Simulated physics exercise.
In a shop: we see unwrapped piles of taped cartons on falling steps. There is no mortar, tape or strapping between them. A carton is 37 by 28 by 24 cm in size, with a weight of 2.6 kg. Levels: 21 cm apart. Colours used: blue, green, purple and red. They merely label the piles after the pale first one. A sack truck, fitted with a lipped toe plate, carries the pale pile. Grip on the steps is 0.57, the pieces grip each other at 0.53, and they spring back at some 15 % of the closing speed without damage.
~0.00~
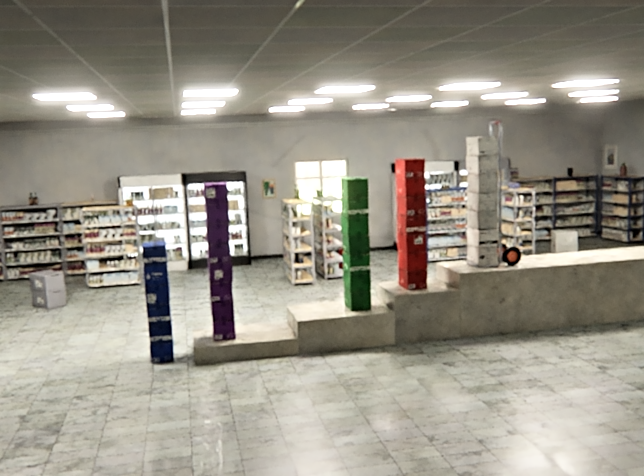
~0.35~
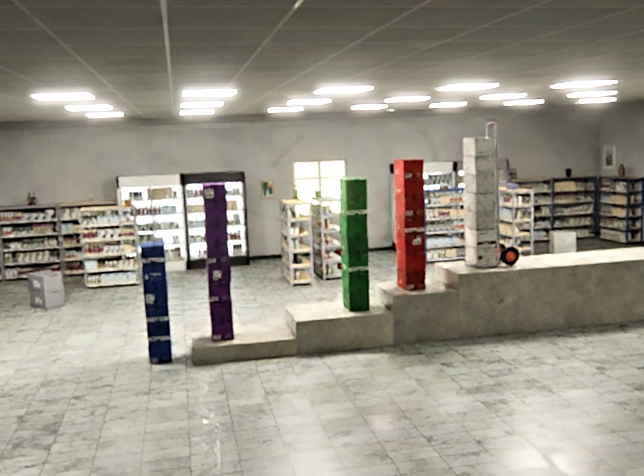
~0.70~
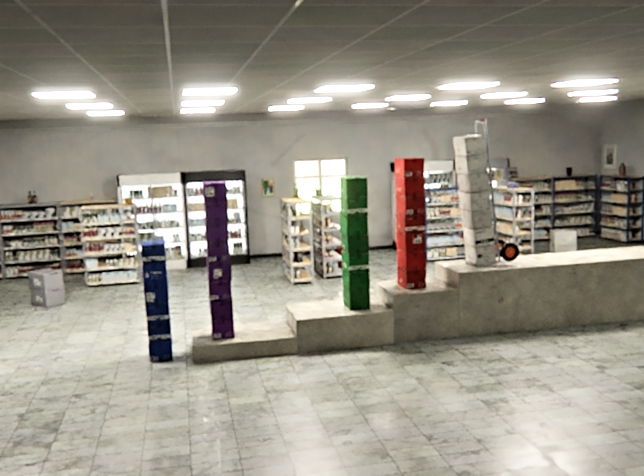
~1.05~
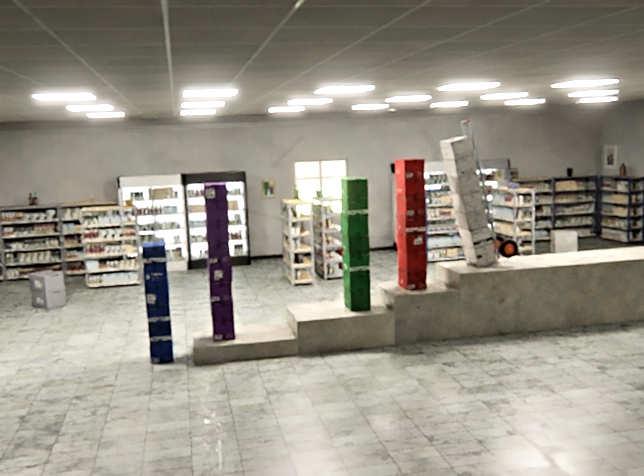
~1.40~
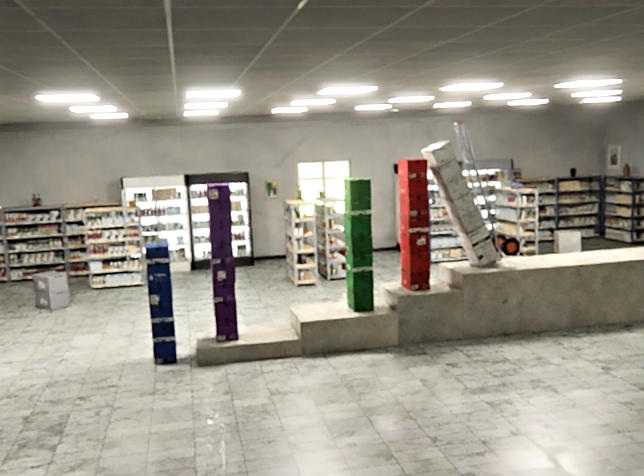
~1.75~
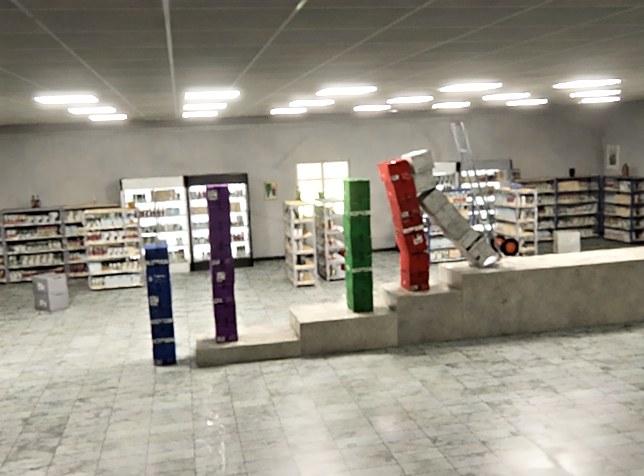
The footage shows blue, purple, green and red stacks of boxes on rising steps as a pale stack at right, beside a wheeled frame, leans leftward with increasing tilt and presses against the red stack, whose upper part shifts left.
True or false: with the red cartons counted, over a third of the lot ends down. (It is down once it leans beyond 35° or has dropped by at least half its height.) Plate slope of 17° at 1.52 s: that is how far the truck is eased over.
True.
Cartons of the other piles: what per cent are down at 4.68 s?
By then, 80 per cent.
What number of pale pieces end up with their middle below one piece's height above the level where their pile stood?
6.
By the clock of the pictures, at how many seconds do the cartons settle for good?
Around 7.0 s.
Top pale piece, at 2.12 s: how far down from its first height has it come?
About 40 cm.
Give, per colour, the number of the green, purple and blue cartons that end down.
Ending so: Green 6, purple 7, blue 5.
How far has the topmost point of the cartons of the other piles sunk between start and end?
It sits roughly 120 centimetres lower.
After 2.12 s, 7 of the pale pile down; none of the 7 red cartons down (0 of 28 in all colours); top red carton leaning 18°, 10 cm lower; top green carton leaning 9°.
After 2.68 s, 7 of the pale pile down; 5 of the 7 red cartons down (11 of 28 in all colours); top red carton leaning 19°, 53 cm lower; top green carton leaning 45°, 49 cm lower.
After 3.86 s, 7 of the pale pile down; 5 of the 7 red cartons down (13 of 28 in all colours); top red carton leaning 74°, 2.02 m lower; top purple carton leaning 59°, 33 cm lower.
After 4.68 s, 7 of the pale pile down; 5 of the 7 red cartons down (23 of 28 in all colours); top red carton on its side; top green carton on its side.
At rest (7.4 s), 7 of the pale pile down; 5 of the 7 red cartons down (23 of 28 in all colours); top red carton on its side; top green carton upside down. That is 71 per cent. As the last picture would show them, middles, top red carton near (308, 355), top green carton near (176, 329).
